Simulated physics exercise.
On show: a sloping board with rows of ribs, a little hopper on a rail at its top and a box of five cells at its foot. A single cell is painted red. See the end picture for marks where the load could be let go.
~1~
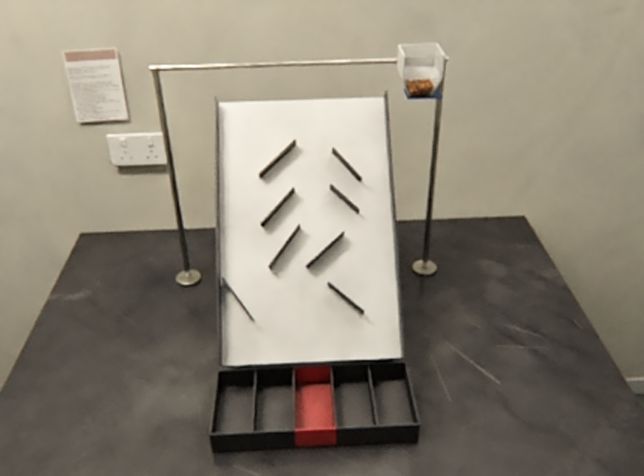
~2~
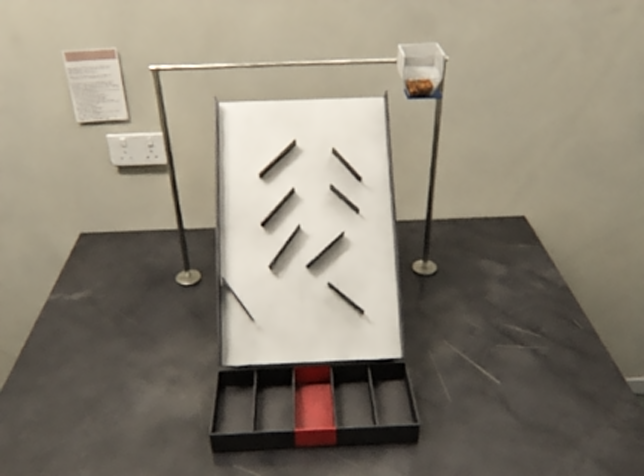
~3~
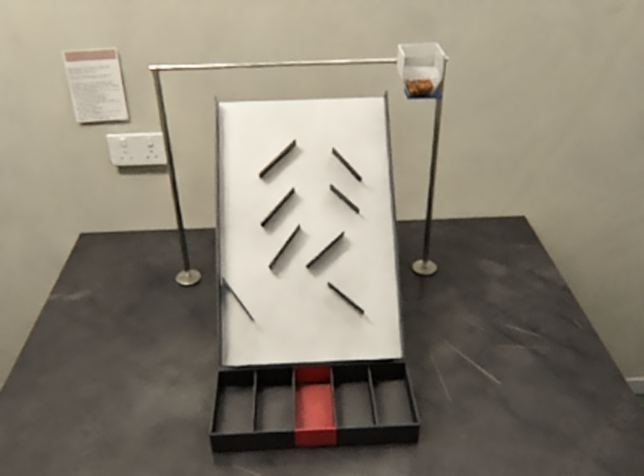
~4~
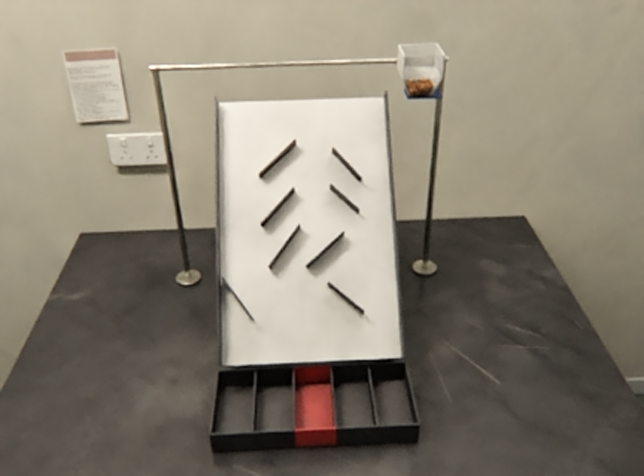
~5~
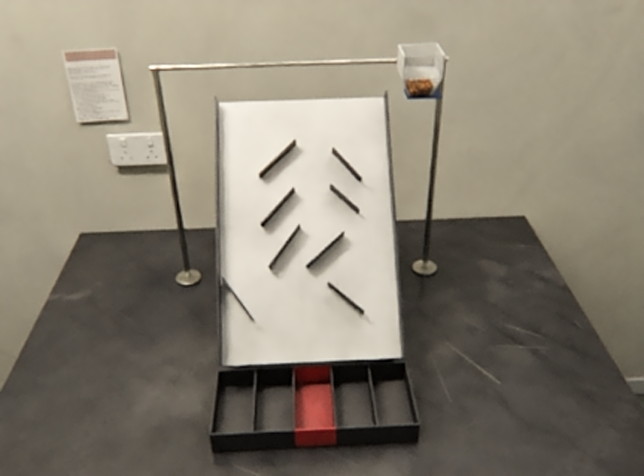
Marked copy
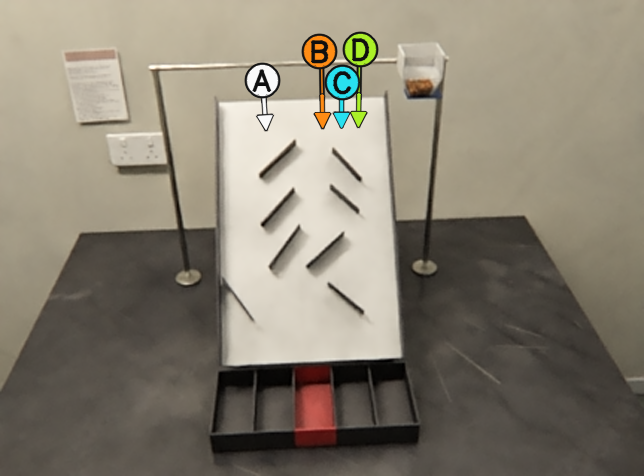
White sloping board with dark angled ribs standing motionless above five cells, one red, beneath a railed hopper holding orange-brown pieces.
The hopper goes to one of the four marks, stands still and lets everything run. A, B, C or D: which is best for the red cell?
It is A.
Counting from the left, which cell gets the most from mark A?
The second from the left.
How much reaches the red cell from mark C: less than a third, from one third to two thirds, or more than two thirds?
Mark C gives less than a third.
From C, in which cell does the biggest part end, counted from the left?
It is the fifth one.
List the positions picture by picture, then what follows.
Hopper (418, 86), roasted chickpeas, door shut, in the first picture.
Ribs (259, 174) to (296, 139), (333, 147) to (362, 179), (261, 224) to (294, 187), in the second picture.
Ribs (330, 184) to (360, 210), (269, 267) to (300, 224), (306, 266) to (344, 231), in the third picture.
Ribs (222, 278) to (252, 319), (328, 282) to (365, 312), in the fourth picture.
Red cell (315, 436), number 3 of 5 from the left, in the fifth picture.
On the marked copy, mark A meets the board at (265, 124); mark B meets the board at (322, 122); mark C meets the board at (341, 122); mark D meets the board at (358, 121).
For mark A, roughly a third in the red cell, roughly two thirds in other cells, just a few held on the board.
For mark B, about a tenth in the red cell, the larger part in other cells, about a tenth outside the box.
For mark C, not one piece in the red cell, almost all in other cells, about a tenth outside the box.
For mark D, not one piece in the red cell, the larger part in other cells, about a tenth outside the box.
